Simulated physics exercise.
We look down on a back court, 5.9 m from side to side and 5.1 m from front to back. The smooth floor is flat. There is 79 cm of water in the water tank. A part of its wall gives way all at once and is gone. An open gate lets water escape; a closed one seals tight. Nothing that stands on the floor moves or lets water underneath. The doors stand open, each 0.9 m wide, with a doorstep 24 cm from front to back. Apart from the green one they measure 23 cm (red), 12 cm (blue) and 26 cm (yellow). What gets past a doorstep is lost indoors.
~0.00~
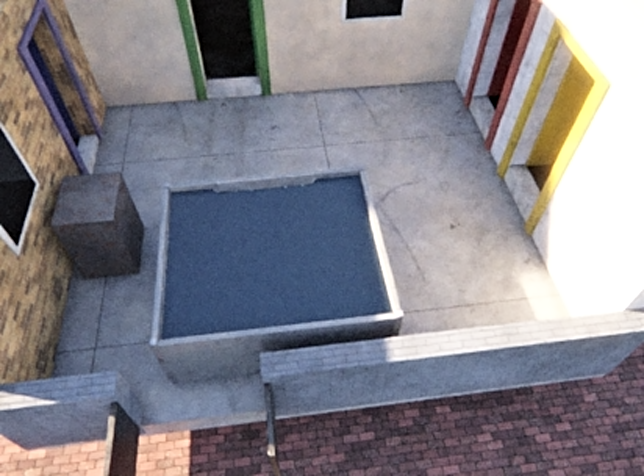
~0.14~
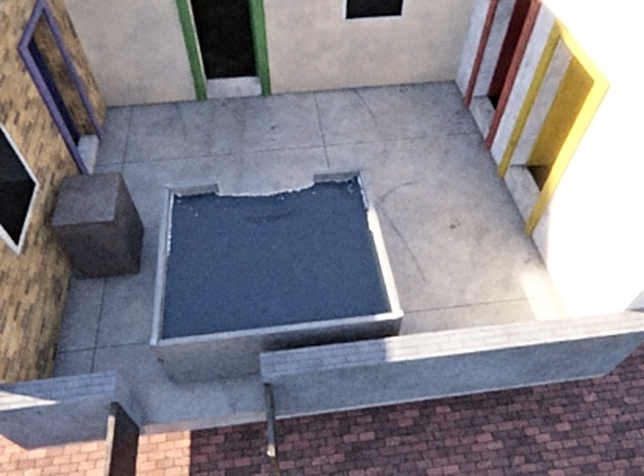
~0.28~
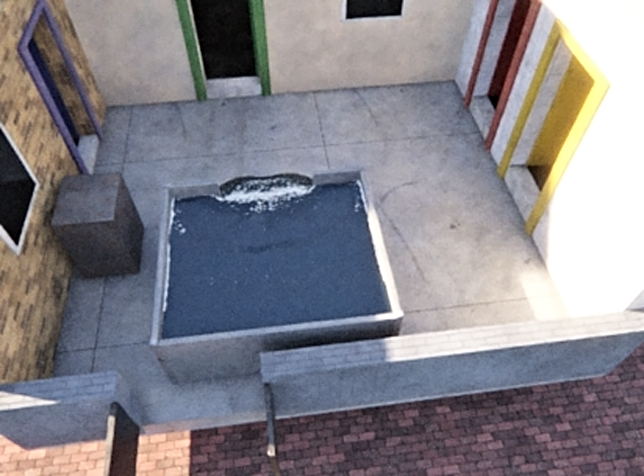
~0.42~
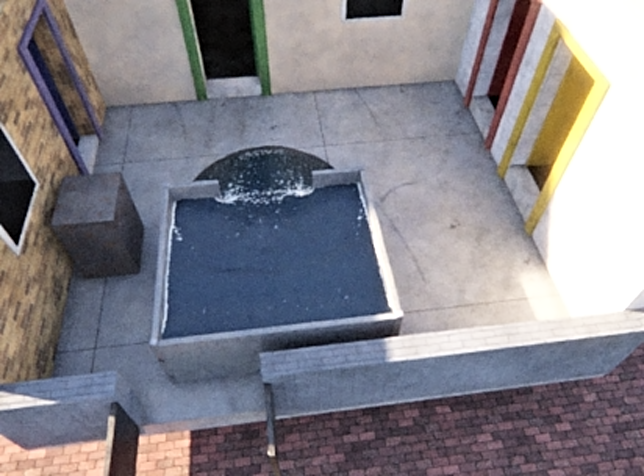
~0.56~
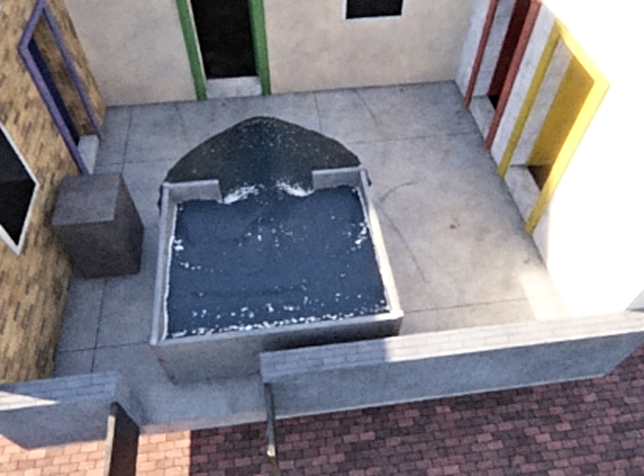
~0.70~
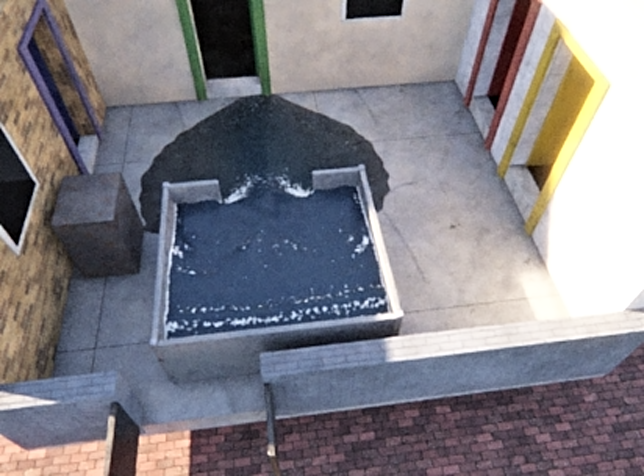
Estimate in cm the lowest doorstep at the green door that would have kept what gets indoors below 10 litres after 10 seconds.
Close to 36 cm is just enough.
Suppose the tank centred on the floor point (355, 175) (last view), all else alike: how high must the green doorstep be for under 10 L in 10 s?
Then roughly 13.0 cm.
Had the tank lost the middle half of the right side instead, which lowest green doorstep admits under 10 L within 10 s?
Then roughly 5.5 cm.
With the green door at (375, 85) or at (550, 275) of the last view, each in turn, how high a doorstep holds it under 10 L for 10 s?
About 18 and 16 cm.
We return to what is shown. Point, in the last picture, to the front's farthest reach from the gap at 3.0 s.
Near (449, 82).
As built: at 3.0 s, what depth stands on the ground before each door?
In cm: Red 20, blue 15, green 26, yellow 4.
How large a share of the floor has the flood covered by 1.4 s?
Near 45 per cent is wet.
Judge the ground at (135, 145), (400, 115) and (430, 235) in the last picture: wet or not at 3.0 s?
In turn: Under water, wet, dry.
After 1.4 s water covers 45 % of the floor, deepest (46 cm) near (273, 218); 39 cm at the green door, 55 litres in over its 20 cm doorstep.
After 3.0 s water covers 55 % of the floor, deepest (34 cm) near (449, 82); 26 cm at the green door, 175 litres in over its 20 cm doorstep.
After 10.0 s water covers 95 % of the floor, deepest (20 cm) near (400, 354); 9 cm at the green door, 199 litres in over its 20 cm doorstep.
At the green door as built, the water arrived by 0.8 s and peaked near 39 cm at 1.4 s.
Run again over the same 10 s with other heights there, 50 litres in over 29.5 cm, 1 litre over 40 cm. The limit of 10 litres is kept from about 36 cm up.
